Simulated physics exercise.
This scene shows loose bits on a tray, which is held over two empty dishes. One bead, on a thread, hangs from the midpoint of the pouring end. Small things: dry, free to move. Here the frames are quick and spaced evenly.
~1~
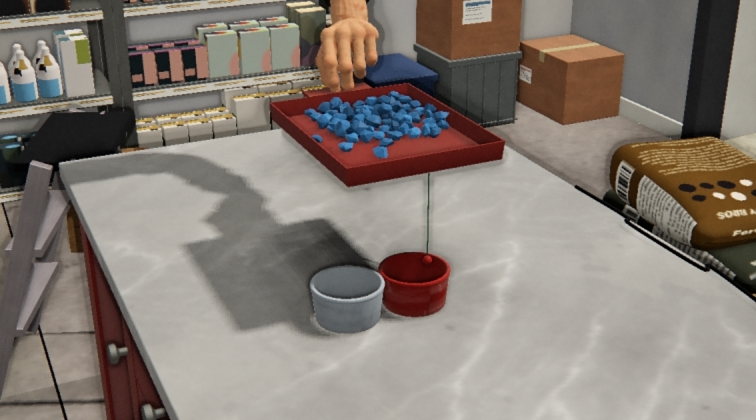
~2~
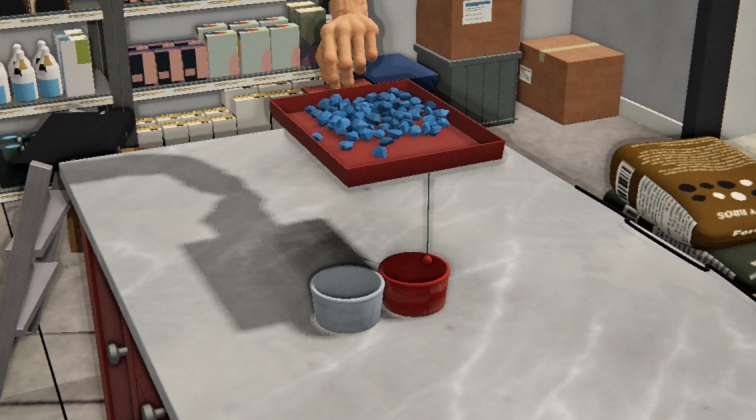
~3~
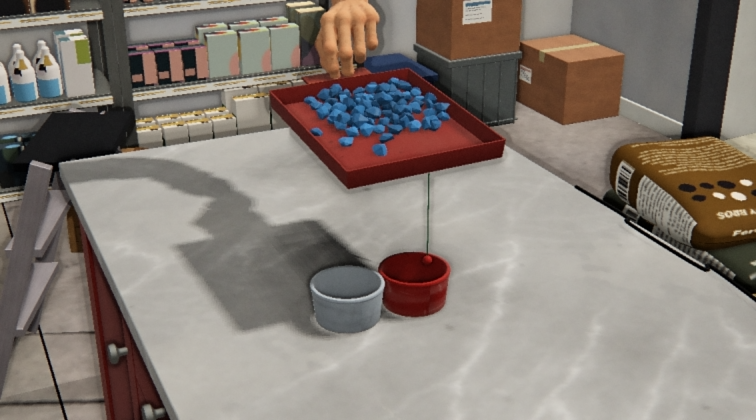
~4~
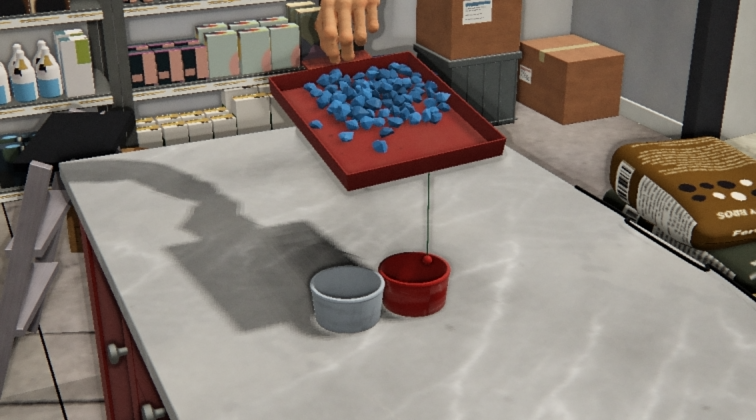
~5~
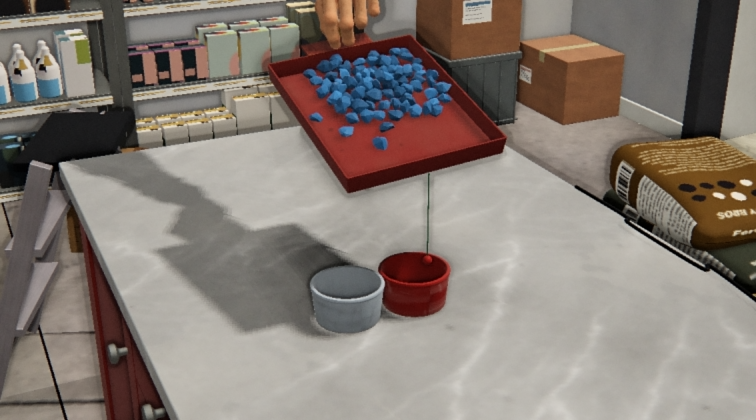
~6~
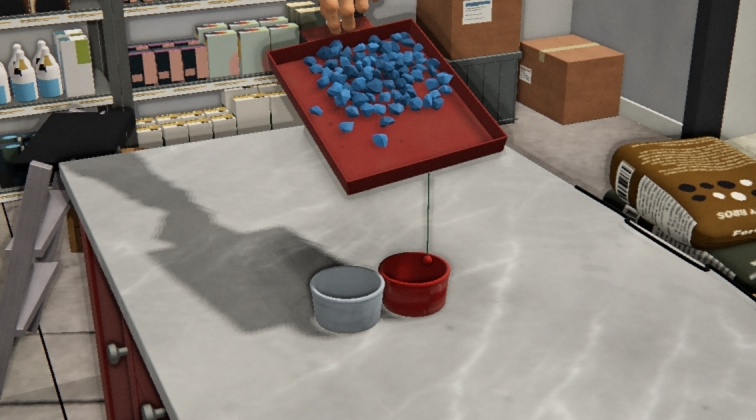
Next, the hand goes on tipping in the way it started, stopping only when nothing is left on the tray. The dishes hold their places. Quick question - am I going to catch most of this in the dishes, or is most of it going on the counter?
You'll catch only a minority of it; most goes on the counter.
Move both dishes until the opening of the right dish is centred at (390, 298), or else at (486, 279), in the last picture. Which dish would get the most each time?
Well, the right-side one at the first spot and the left-side one at the second.
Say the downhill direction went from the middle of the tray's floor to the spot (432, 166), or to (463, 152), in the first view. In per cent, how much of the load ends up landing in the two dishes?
Respectively close to 0 and 0 in a hundred.
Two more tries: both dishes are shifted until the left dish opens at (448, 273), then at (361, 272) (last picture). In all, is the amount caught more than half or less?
Taking them in turn, it's short of half and then short of half.
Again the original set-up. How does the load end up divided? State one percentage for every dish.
Split in per cent - left dish 10, right dish 0.
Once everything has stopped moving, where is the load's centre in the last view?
Near (394, 346).
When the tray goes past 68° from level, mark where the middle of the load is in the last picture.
In the last view, the load is centred near (391, 165).
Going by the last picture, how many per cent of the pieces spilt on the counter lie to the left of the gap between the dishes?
Left share: Some 30 per cent.
Soon, tray tipped steeply; most on the tray; a small part in the air.
A while on, tray tipped past a quarter turn; about a quarter on the tray; a stray few in the left dish; about two thirds outside both; a small part in the air.
Towards the end, tray tipped past a quarter turn; a small part in the left dish; nearly all outside both.
Finally, tray tipped past a quarter turn; a small part in the left dish; none in the right dish; nearly all outside both.
